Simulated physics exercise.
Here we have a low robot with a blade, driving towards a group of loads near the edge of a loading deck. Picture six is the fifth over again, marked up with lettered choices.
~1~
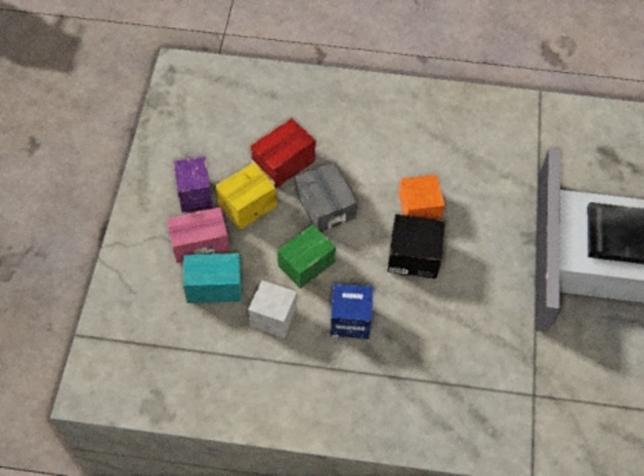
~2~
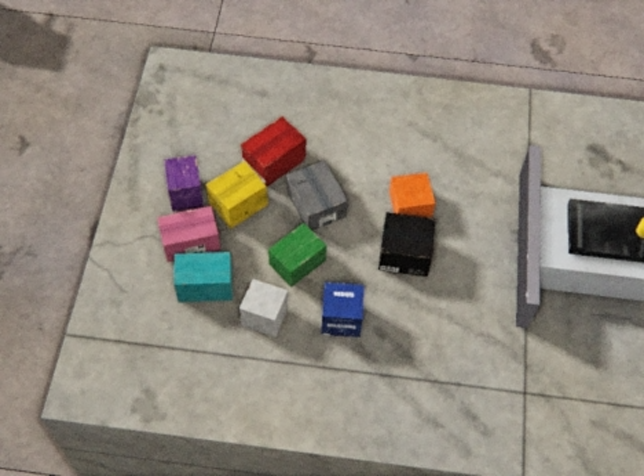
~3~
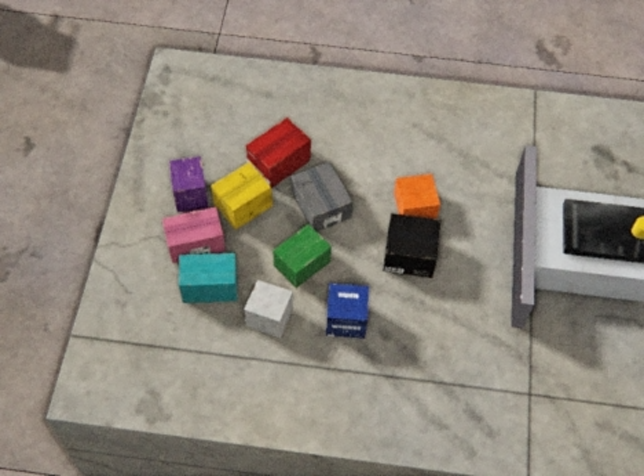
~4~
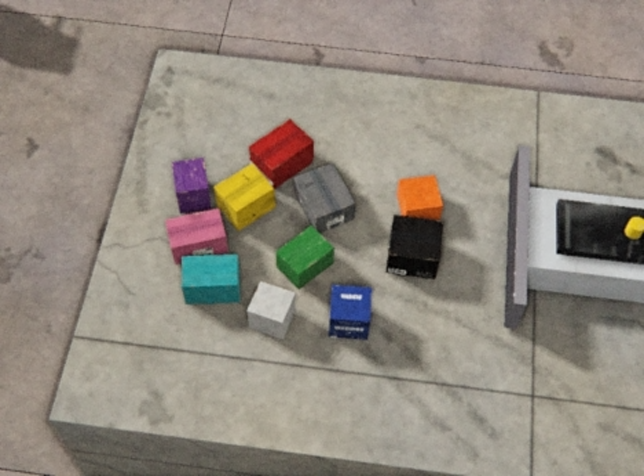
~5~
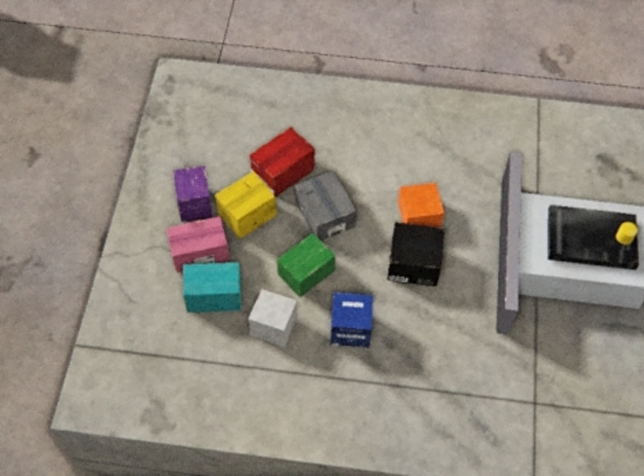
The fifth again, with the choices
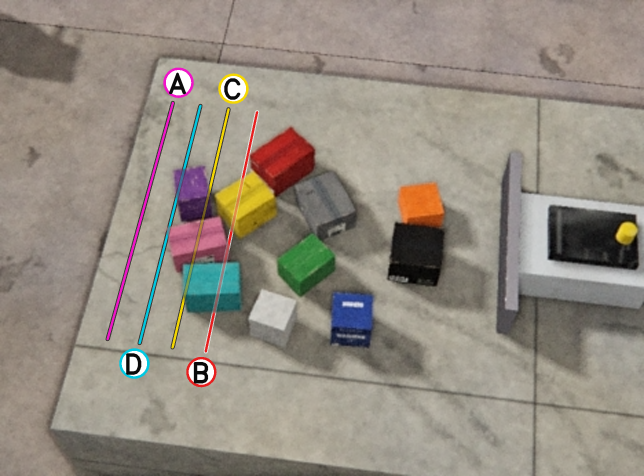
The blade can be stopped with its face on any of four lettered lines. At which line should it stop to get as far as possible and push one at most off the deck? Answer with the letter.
B is the last line within the limit.
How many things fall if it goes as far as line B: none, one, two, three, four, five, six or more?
One.
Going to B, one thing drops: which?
The purple crate.
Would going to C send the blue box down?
No.
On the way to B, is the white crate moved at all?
No.
On the marked copy, A at (143, 212); B at (233, 222); C at (203, 219); D at (172, 215).
Taking B. A third of the way, robot (483, 223); orange crate (387, 200); black box (375, 250).
Two thirds of the way, robot (381, 212); purple crate (174, 196); pink parcel (182, 247).
When it is over, robot (305, 203); purple crate over the edge; yellow box (135, 196); one fallen.
As for the rest, A drops five; C drops two; D drops four.
